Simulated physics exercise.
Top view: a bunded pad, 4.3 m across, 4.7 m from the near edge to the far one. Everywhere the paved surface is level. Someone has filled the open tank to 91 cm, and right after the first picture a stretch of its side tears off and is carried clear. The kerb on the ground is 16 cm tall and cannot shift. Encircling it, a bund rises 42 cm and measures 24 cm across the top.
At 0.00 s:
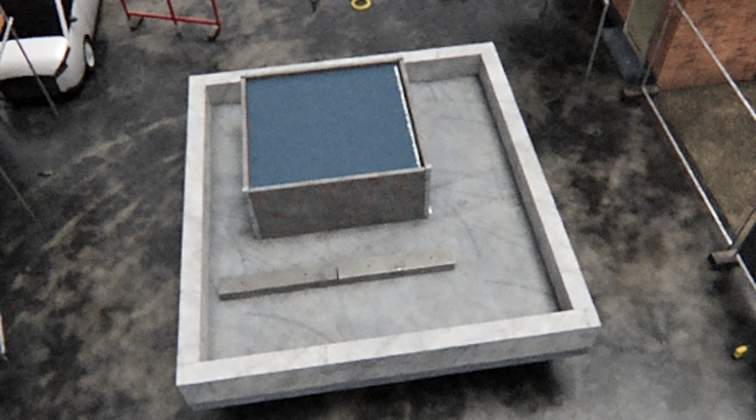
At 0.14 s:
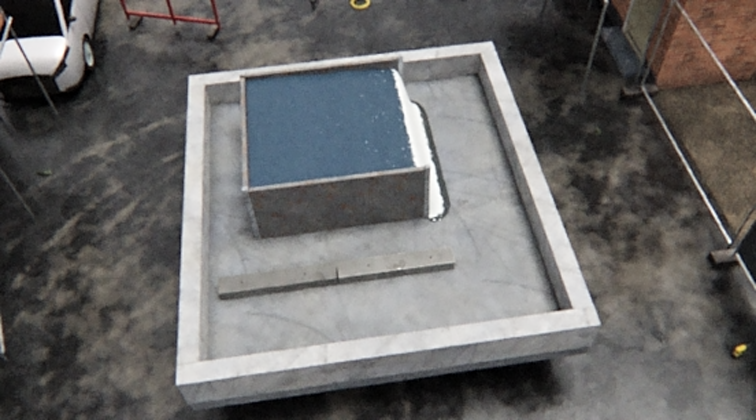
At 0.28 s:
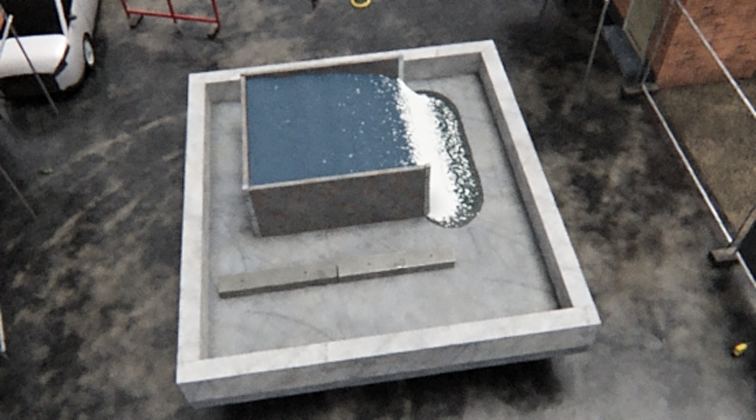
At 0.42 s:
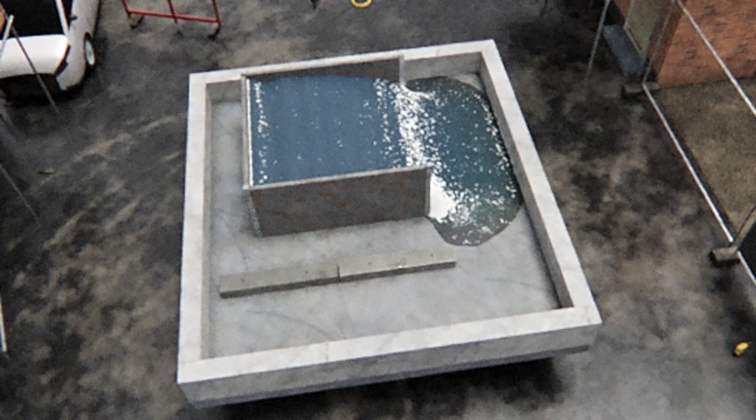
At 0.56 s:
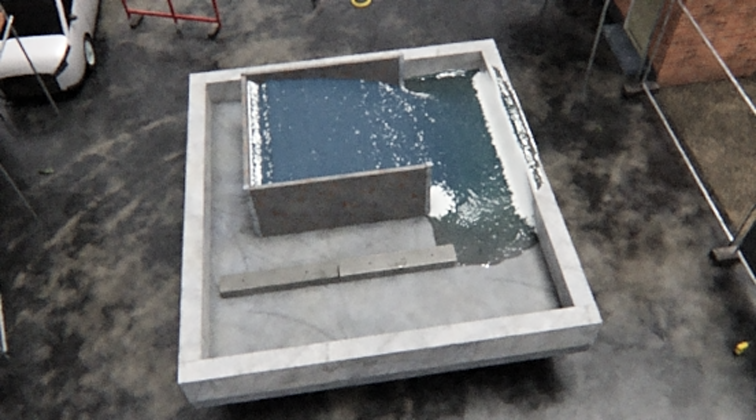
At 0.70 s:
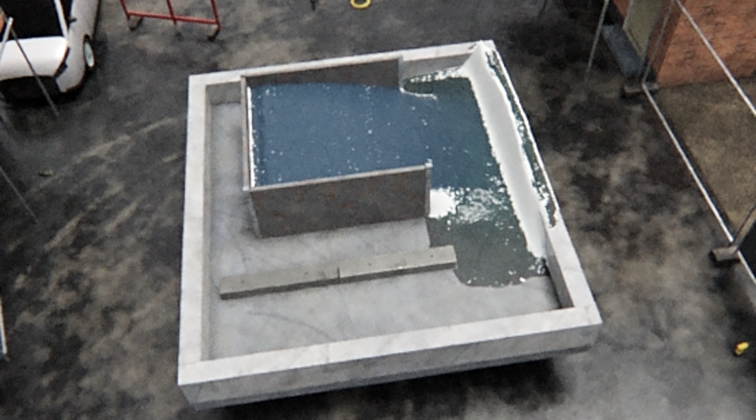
On a walled concrete pad set on dark, stained ground, an open tank of still blue water loses its right side. Water pours out in a white, foaming rush and spreads across the pad's right side, then surges up against the right-hand wall while more runs toward the front past a low block.
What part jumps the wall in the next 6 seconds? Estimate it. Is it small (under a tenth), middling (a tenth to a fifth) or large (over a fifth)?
It is middling, a tenth to a fifth.
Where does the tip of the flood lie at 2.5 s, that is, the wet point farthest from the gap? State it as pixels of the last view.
Near (210, 376).
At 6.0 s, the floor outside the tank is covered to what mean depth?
It comes to near 18 cm.
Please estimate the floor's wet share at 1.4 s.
Roughly 40 % of the floor.
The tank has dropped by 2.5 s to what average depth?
Depth, averaged: Around 23 centimetres.
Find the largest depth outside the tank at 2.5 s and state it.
Up to some 50 cm.
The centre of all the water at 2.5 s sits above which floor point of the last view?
Its balance point sits around (408, 178).
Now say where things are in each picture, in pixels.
The first frame shows still water, 91 cm deep, in the open tank at (330, 123).
In the second frame, the front is at (405, 104), 1.2 m from the gap at (410, 141); 0.5 m2 of floor is under water; 91 cm left at the back of the open tank.
In the third frame, the front is at (427, 94), 1.4 m from the gap at (411, 143); 1.7 m2 of floor is under water; 91 cm left at the back of the open tank.
In the fourth frame, the front is at (455, 83), 1.7 m from the gap at (412, 145); 3.7 m2 of floor is under water; 86 cm left at the back of the open tank.
In the fifth frame, water pours out at (412, 145) and has run 2.2 m, to (535, 236); deepest outside 57 cm, 77 cm at the open tank's back.
In the sixth frame, water pours out at (411, 147) and has run 2.5 m, to (546, 267); deepest outside 90 cm, 77 cm at the open tank's back.
After 1.1 s water covers 35 % of the floor and is deepest (84 cm) near (494, 143); 1 % is over the wall.
After 1.4 s water covers 40 % of the floor and is deepest (70 cm) near (500, 161); 6 % is over the wall.
After 2.5 s water covers 60 % of the floor and is deepest (50 cm) near (542, 328); 14 % is over the wall.
After 4.0 s water covers 75 % of the floor and is deepest (42 cm) near (211, 335); 15 % is over the wall.
After 6.0 s water covers 75 % of the floor and is deepest (31 cm) near (212, 135); 15 % is over the wall.
